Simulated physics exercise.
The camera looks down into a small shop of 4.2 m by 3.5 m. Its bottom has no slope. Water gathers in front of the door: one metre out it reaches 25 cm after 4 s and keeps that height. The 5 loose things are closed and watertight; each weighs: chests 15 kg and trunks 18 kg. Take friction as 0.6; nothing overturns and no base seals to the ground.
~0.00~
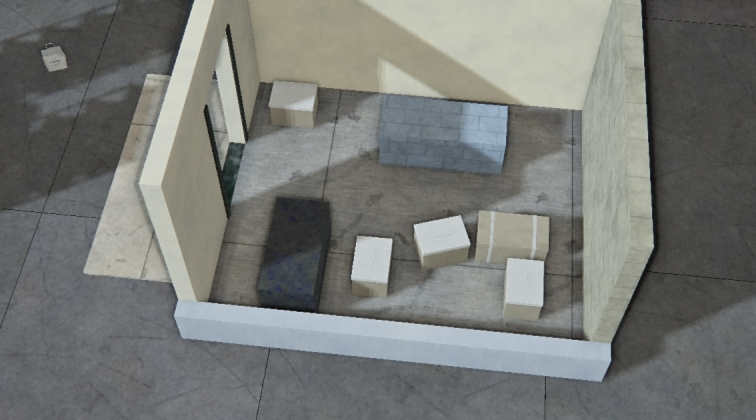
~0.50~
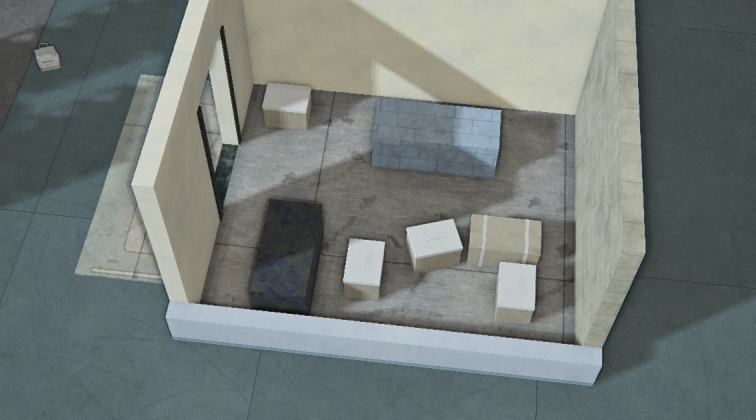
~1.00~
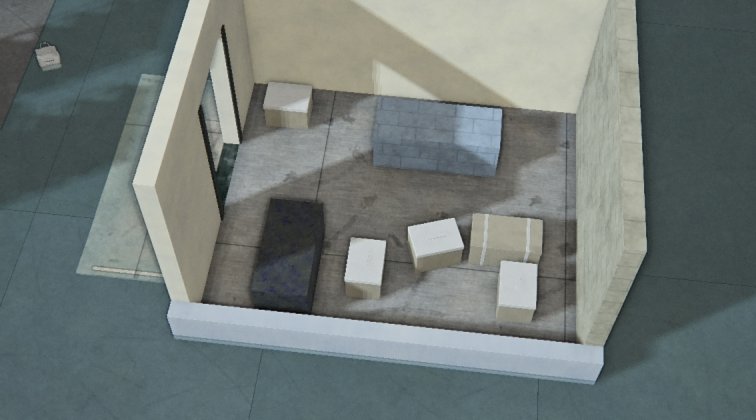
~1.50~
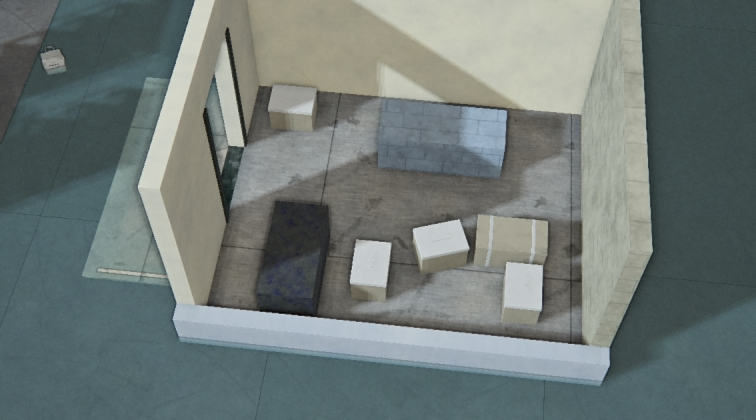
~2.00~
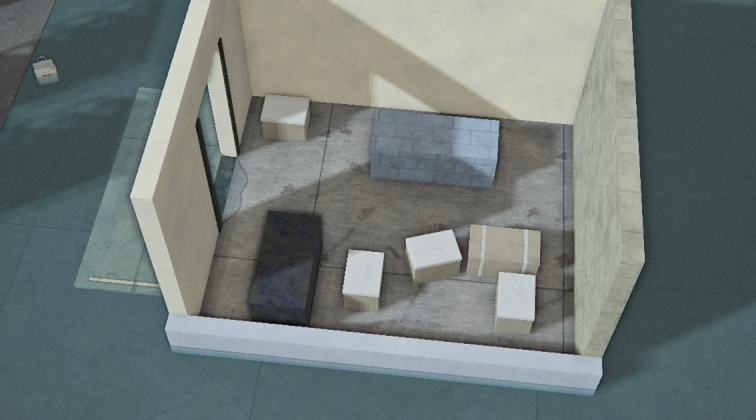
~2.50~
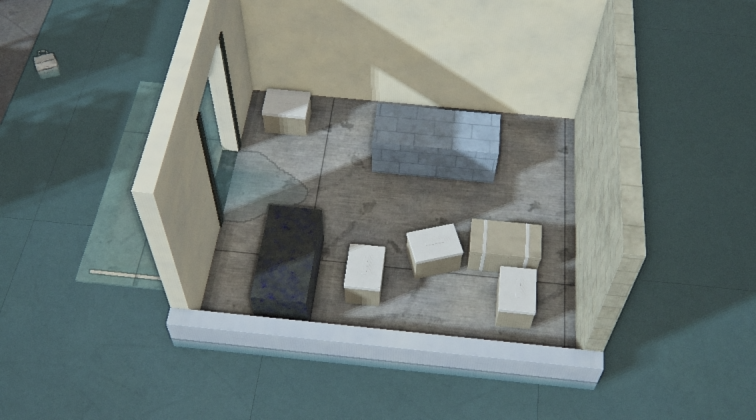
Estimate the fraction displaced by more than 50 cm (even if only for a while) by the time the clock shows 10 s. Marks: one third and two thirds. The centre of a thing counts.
That comes to from one to two thirds.
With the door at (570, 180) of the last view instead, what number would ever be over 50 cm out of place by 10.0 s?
Then 3.
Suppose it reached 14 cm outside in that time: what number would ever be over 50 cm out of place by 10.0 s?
Then 0.
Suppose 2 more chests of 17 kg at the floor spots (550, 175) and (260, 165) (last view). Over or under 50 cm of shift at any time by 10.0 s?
In turn: More, over.
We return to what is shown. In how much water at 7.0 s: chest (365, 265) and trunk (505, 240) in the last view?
Roughly 2 and 7 cm.
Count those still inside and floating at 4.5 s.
I count 0.
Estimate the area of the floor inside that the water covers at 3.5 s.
Roughly 3.5 m2.
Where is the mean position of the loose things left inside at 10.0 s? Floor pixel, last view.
At about (393, 263).
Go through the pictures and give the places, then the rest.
A chest at (372, 258) rests on the ground; a trunk at (514, 230), on the bottom; 0.0 m2 under water; 0 of 5 have shifted, in the first picture.
A chest at (364, 261) rests on the ground; a trunk at (506, 234) rests on the ground; 0.0 m2 under water; 0 of 5 have shifted, in the second picture.
A chest at (366, 260) rests on the ground; a trunk at (507, 233) rests on the ground; 0.0 m2 under water; 0 of 5 have shifted, in the third picture.
A chest at (371, 262) rests on the ground; a trunk at (512, 234), on the bottom; 0.0 m2 under water; 0 of 5 have shifted, in the fourth picture.
A chest at (364, 272), on the bottom; a trunk at (505, 244), on the bottom; 0.1 m2 under water; 0 of 5 have shifted, in the fifth picture.
A chest at (365, 266), on the bottom; a trunk at (506, 238), on the bottom; 0.6 m2 under water; 0 of 5 have shifted, in the sixth picture.
After 3.5 s 0 of 5 are over 50 cm from their spots; 0 afloat.
After 4.5 s 0 of 5 are over 50 cm from their spots; 0 afloat.
After 7.0 s 0 of 5 are over 50 cm from their spots; 1 afloat.
After 10.0 s 2 of 5 are over 50 cm from their spots, and 2 have been at some point; 5 afloat.
